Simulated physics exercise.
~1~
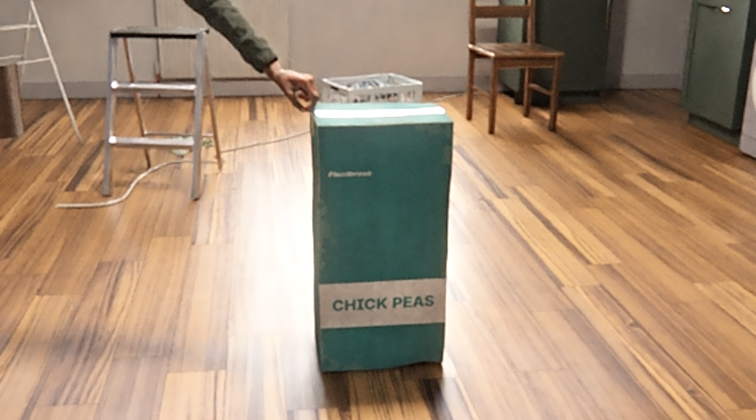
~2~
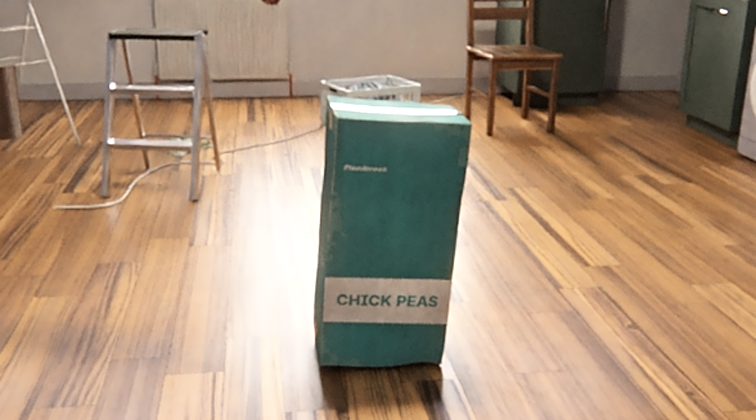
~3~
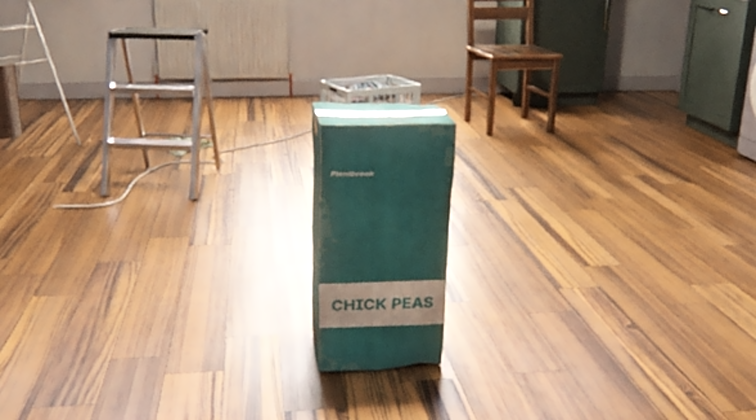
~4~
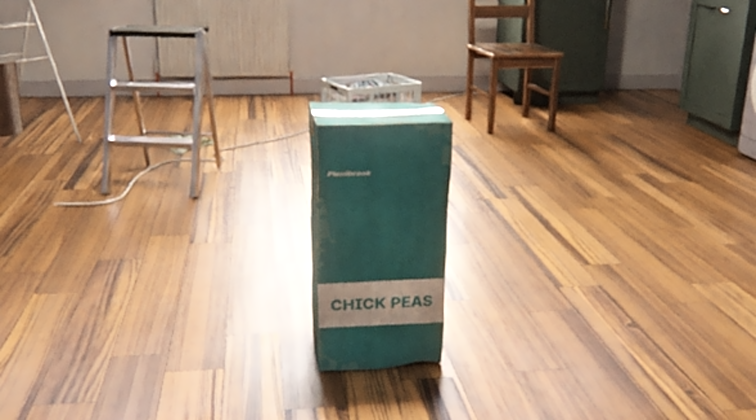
At first, a hand reaches in from the upper left and touches the top of a tall turquoise parcel labelled as chick peas, which stands upright on a wooden floor. Behind it are a stepladder, a pale crate and a wooden chair. The hand lets go and draws back out of view as the parcel leans slightly to the right. The parcel then rocks back to the left, onto its base. It ends standing upright in nearly the same spot, without having toppled, while the view sways a little.
